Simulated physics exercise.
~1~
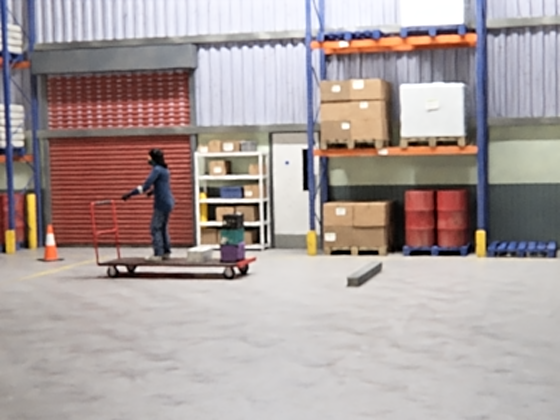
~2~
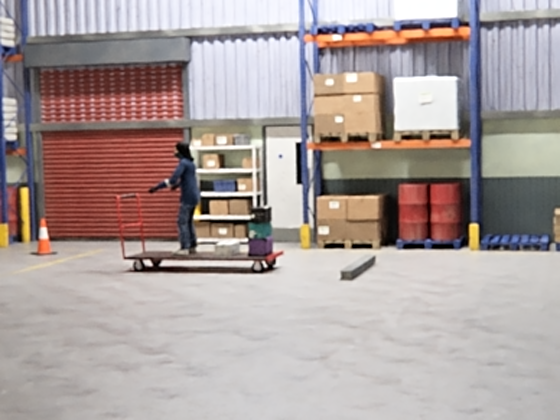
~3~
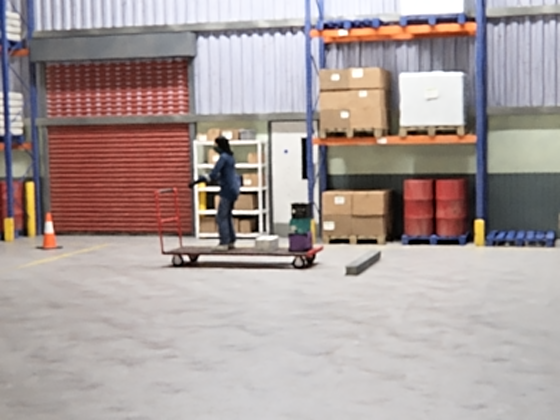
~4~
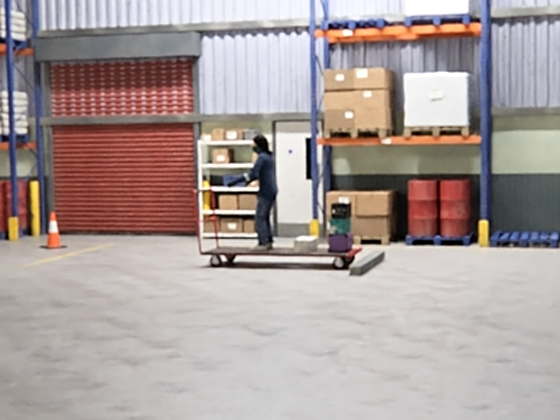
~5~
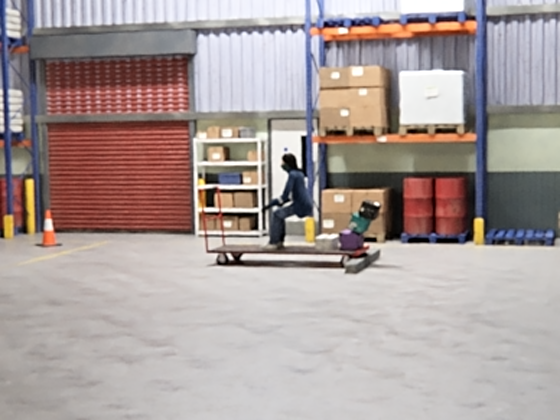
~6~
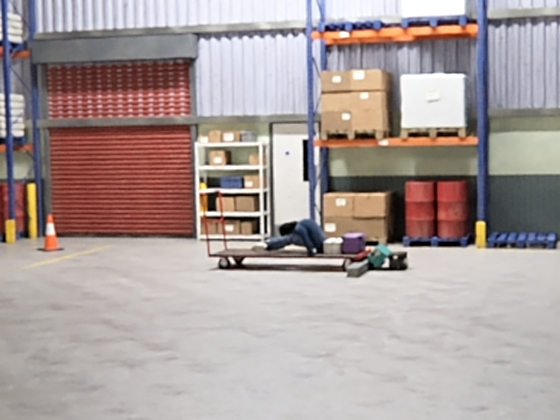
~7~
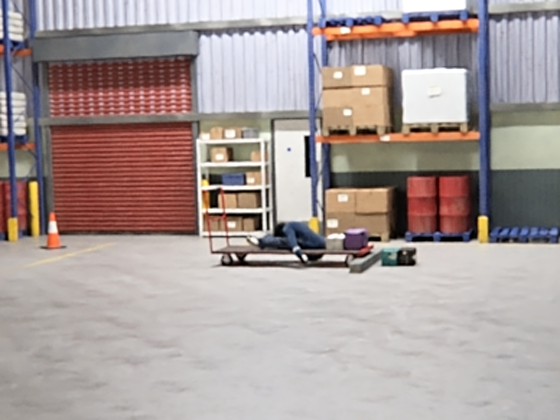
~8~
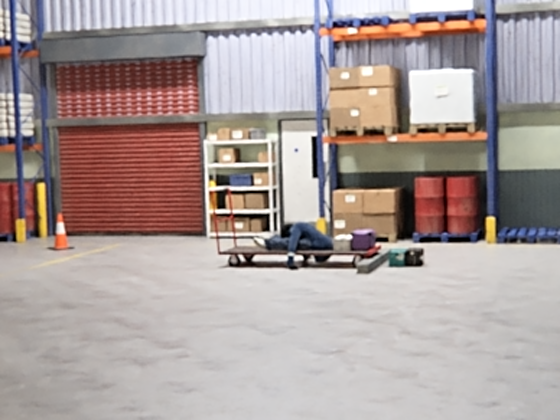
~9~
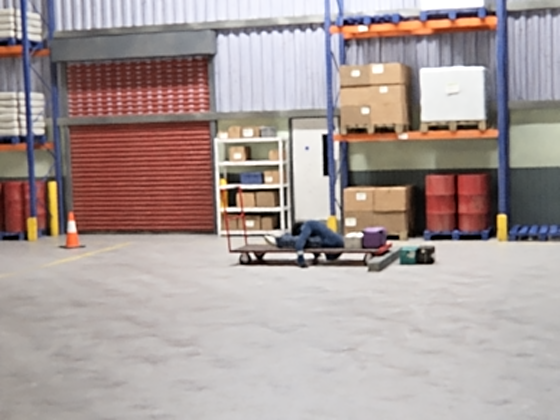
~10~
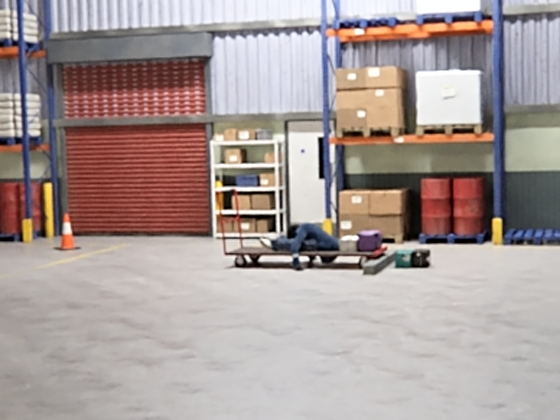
Warehouse floor with a flat cart rolling right into a low kerb, the standing rider collapsing onto the deck, two parcels toppling off.
